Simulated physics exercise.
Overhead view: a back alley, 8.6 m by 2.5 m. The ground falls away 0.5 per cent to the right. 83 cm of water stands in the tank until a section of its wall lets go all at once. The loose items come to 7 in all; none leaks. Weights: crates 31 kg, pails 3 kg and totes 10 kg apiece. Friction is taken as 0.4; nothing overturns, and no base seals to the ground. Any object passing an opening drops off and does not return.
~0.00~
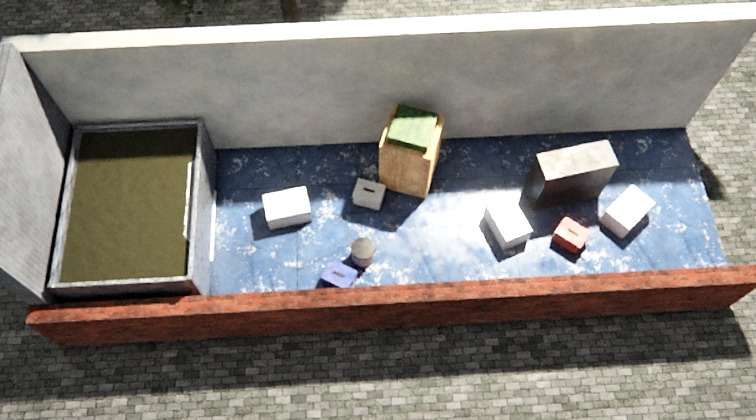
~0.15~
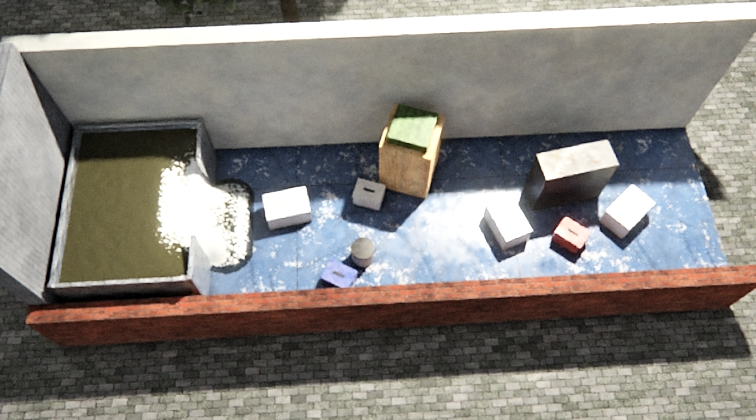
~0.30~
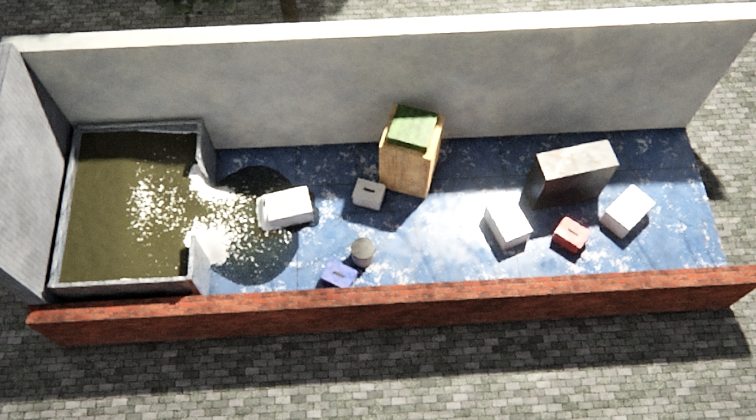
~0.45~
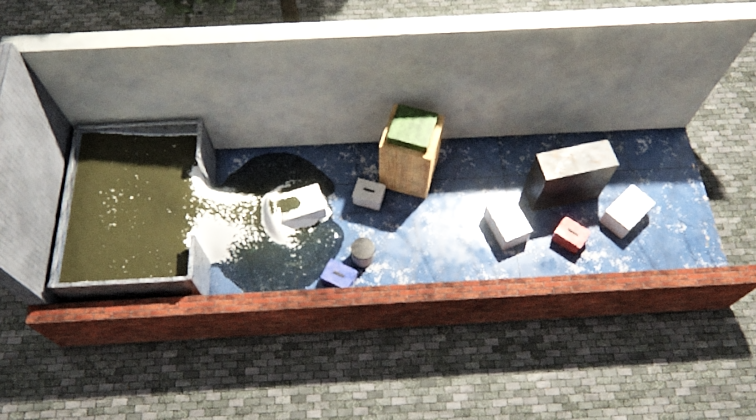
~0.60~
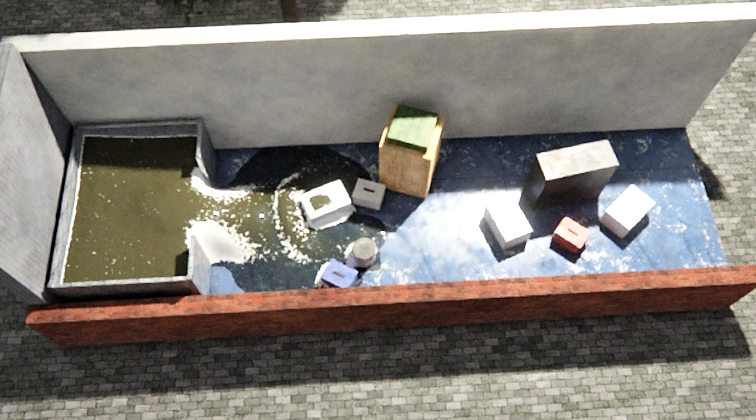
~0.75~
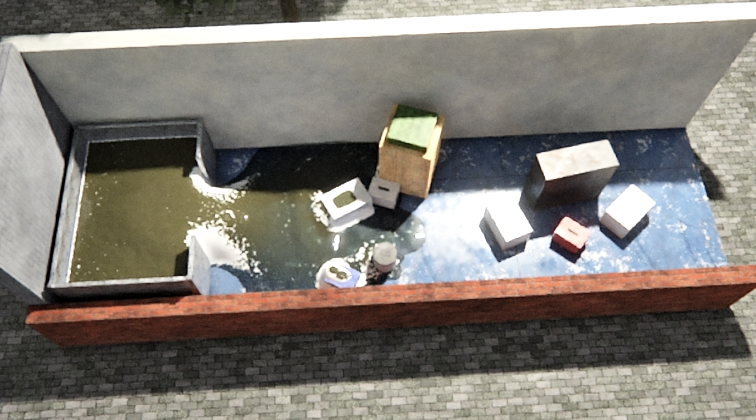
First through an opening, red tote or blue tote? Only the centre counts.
The blue one gets out first.
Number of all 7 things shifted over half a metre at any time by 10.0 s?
Counting them up, I find 7.
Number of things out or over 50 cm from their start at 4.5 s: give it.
At that moment it comes to 7.
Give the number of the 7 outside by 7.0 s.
By that moment the number is 4.
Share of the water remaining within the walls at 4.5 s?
Around 82 per cent of the water is still in there.
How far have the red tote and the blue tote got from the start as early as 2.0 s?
Shifts: Around 10 and 350 cm.
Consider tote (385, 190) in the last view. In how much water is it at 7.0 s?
9 cm.
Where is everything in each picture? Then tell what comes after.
The first picture shows the red tote at (573, 232), on the bottom; the blue tote at (339, 274), on the bottom; 3.4 m2 under water; 0 of 7 have shifted.
The second picture shows the red tote at (573, 232) rests on the ground; the blue tote at (339, 274), on the bottom; 4.1 m2 under water; 0 of 7 have shifted.
The third picture shows the red tote at (573, 232), on the bottom; the blue tote at (339, 274), on the bottom; water covers 5.1 m2; 0 of 7 have shifted.
The fourth picture shows the red tote at (573, 232), on the bottom; the blue tote at (339, 274), on the bottom; 6.3 m2 under water; 1 of 7 have shifted.
The fifth picture shows the red tote at (573, 232), on the bottom; the blue tote at (339, 274), on the bottom; 7.6 m2 under water; 1 of 7 have shifted.
The sixth picture shows the red tote at (573, 232) rests on the ground; the blue tote at (342, 277), on the bottom, 6 cm from its start; water covers 8.8 m2; 4 of 7 have shifted.
After 2.0 s the red tote is near (576, 224), 0.1 m from its start, aground; the blue tote is near (598, 257), 3.4 m from its start, afloat; 0 of 7 are out; 3 afloat.
After 4.5 s the red tote is near (638, 159), 1.6 m from its start, aground; the blue tote has gone out (at 2.5 s); 3 of 7 are out; 1 afloat.
After 7.0 s the red tote has gone out (at 5.6 s); the blue tote has gone out (at 2.5 s); 4 of 7 are out; 1 afloat.
After 10.0 s the red tote has gone out (at 5.6 s); the blue tote has gone out (at 2.5 s); 4 of 7 are out; 0 afloat.
